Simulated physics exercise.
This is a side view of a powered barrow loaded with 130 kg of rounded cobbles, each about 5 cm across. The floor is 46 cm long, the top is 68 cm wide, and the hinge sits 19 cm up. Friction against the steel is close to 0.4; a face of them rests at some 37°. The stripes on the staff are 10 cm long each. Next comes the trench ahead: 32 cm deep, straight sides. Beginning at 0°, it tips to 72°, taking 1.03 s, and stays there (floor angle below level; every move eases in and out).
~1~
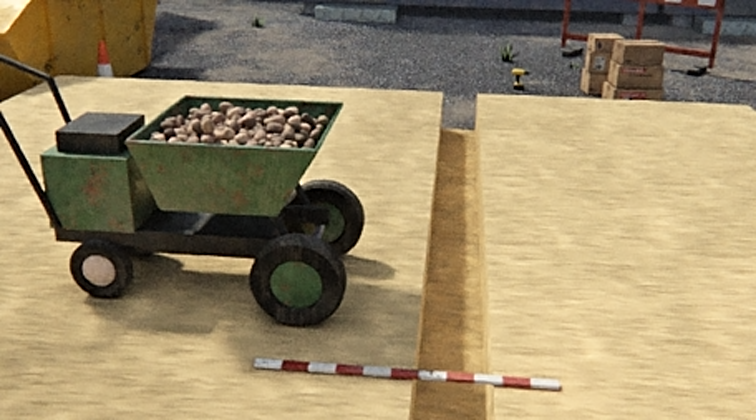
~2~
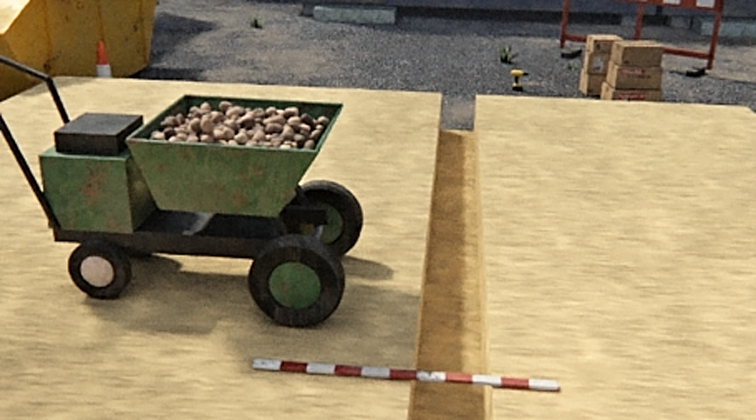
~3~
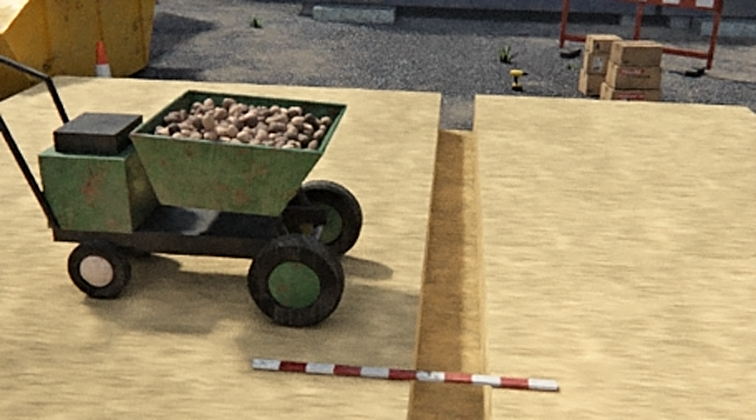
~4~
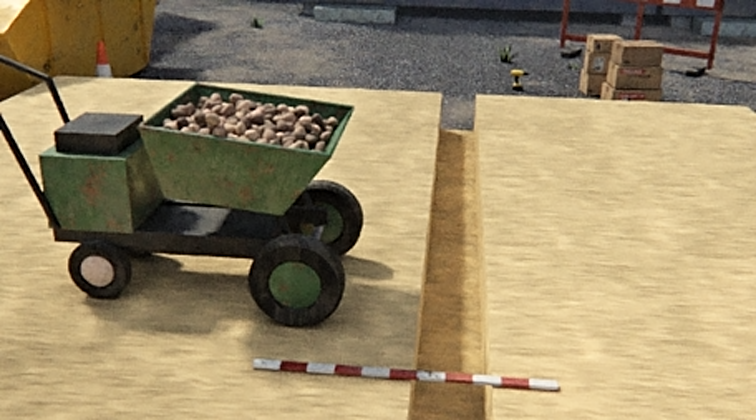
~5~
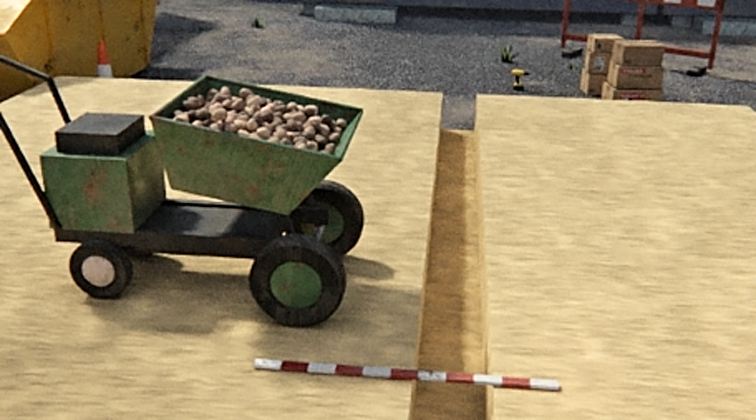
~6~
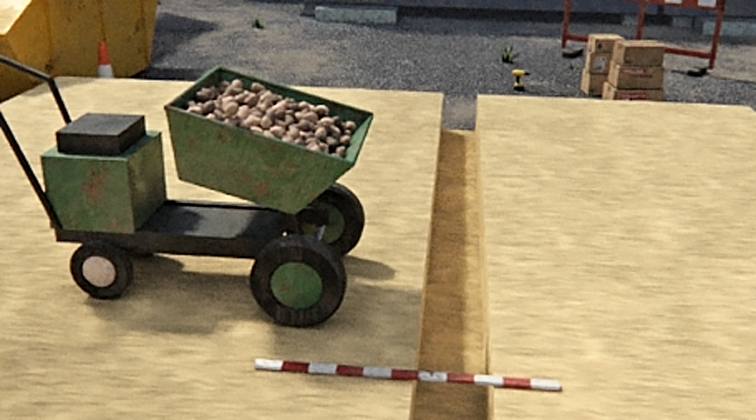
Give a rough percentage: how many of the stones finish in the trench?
61 %.
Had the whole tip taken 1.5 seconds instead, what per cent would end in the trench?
That works out at about 70 in a hundred.
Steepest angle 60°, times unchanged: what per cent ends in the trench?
Share in trench: Approx. 35%.
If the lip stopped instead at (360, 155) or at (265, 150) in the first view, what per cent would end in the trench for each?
Near 30 then near 90 percent.
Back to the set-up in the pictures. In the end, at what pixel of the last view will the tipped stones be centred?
The resting stones are centred at roughly (479, 331).
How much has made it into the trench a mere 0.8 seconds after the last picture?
Close to 15 per cent has got there by then.
Then, 0.5 s after the last picture the floor is at 61°, 100 % in the tray; the foremost stones are at (434, 210).
Then, 0.8 s after the last picture the floor is at 72°, 62 % in the tray, 17 % in the trench, 21 % past the trench; the foremost stones are at (554, 306).
Then, 1.2 s after the last picture the floor is at 72°, 31 % in the tray, 31 % in the trench, 39 % past the trench; the foremost stones are at (661, 291).
Then, 3.1 s after the last picture the floor is at 72°, 0 % in the tray, 61 % in the trench, 39 % past the trench; the foremost stones are at (737, 277).
